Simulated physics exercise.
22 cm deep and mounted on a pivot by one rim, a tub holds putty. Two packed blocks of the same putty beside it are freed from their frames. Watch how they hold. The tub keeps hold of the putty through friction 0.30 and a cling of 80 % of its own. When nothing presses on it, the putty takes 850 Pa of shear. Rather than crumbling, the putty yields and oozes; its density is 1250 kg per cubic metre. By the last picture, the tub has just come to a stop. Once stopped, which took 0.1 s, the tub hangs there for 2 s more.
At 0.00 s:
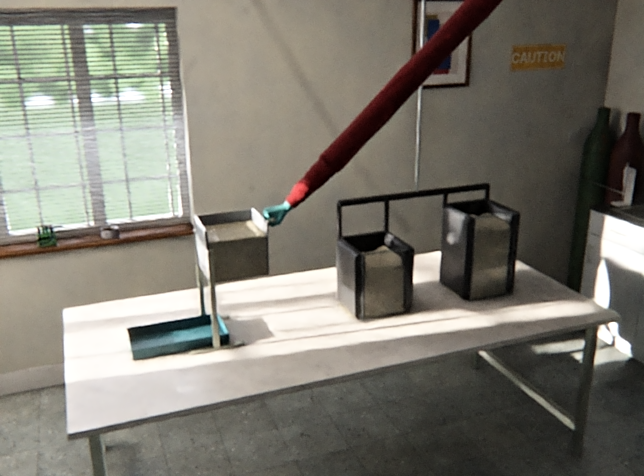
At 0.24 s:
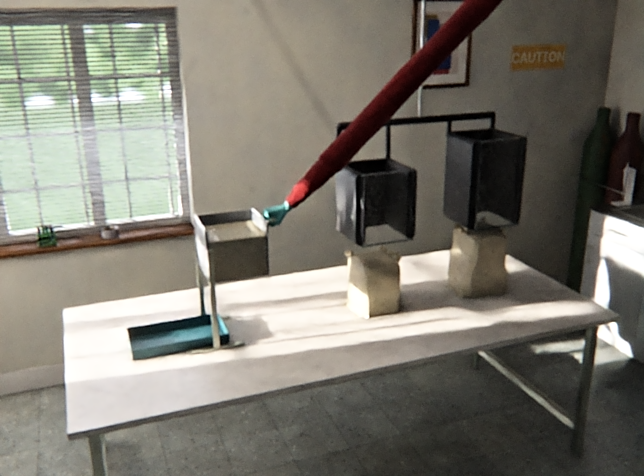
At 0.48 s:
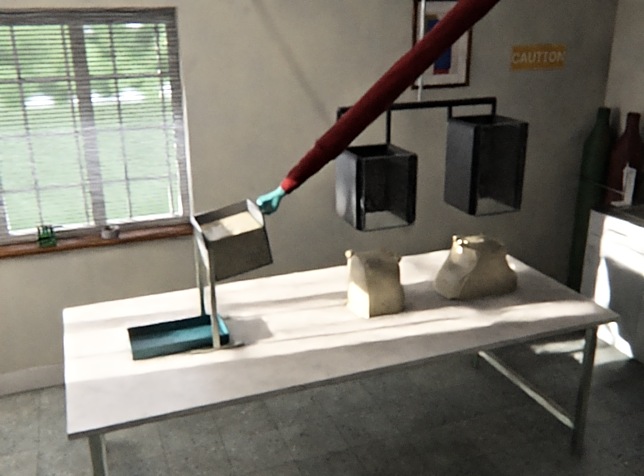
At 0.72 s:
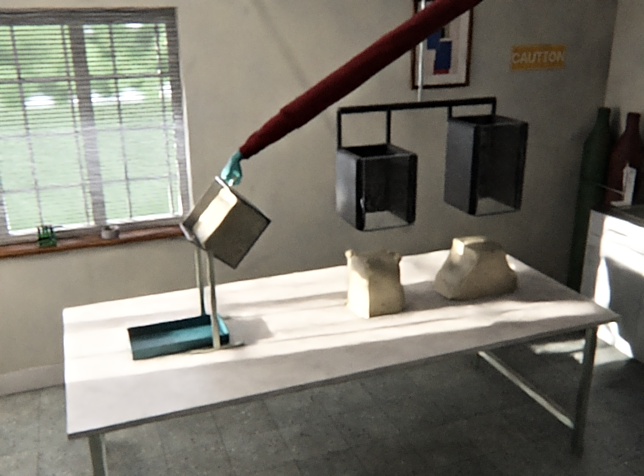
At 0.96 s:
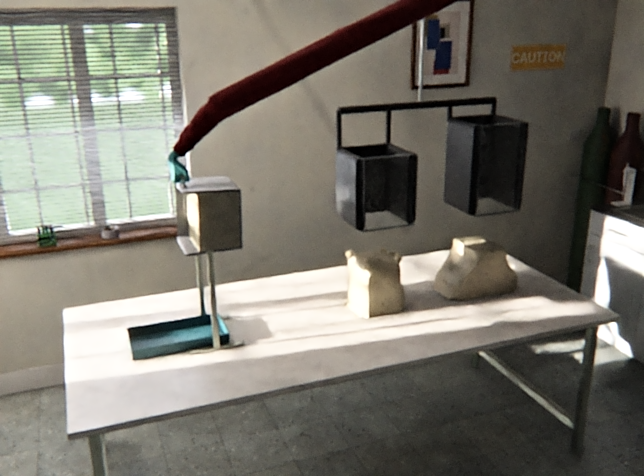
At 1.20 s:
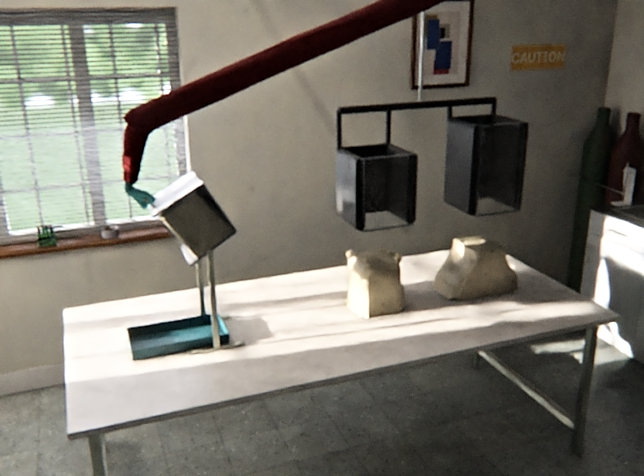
Dark cases rising off two putty blocks, the right block slumping, then a red arm rotating a putty-filled tub leftward past sideways.
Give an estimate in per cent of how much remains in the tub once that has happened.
0 %.
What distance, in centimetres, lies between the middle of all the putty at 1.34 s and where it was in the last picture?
The shift is near 9 cm.
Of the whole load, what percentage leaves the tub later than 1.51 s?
Later share of the load: Approx. 5 %.
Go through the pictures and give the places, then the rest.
In the first picture, handle-side rim at (266, 224), tilt 0 degrees; highest point of the putty at (238, 238); test blocks 26 cm, 36 cm high (left to right).
In the second picture, handle-side rim at (266, 224), tilt 0 degrees; highest point of the putty at (238, 238); test blocks 25 cm, 33 cm high (left to right).
In the third picture, handle-side rim at (261, 214), tilt 11 degrees; highest point of the putty at (259, 227); test blocks 25 cm, 26 cm high (left to right).
In the fourth picture, handle-side rim at (228, 191), tilt 49 degrees; highest point of the putty at (239, 201); test blocks 25 cm, 25 cm high (left to right).
In the fifth picture, handle-side rim at (183, 195), tilt 89 degrees; highest point of the putty at (214, 194); test blocks 25 cm, 25 cm high (left to right).
In the sixth picture, handle-side rim at (155, 217), tilt 120 degrees; highest point of the putty at (193, 193); test blocks 25 cm, 25 cm high (left to right).
By 1.34 s, the tub is at 120 degrees and holds 69 %.
By 1.51 s, the tub is at 120 degrees and holds 5 %.
By 1.68 s, the tub is at 120 degrees and holds 0 %.
By 1.85 s, the tub is at 120 degrees and holds 0 %.
By 3.20 s, at the end, the tub is at 120 degrees and holds 0 %.
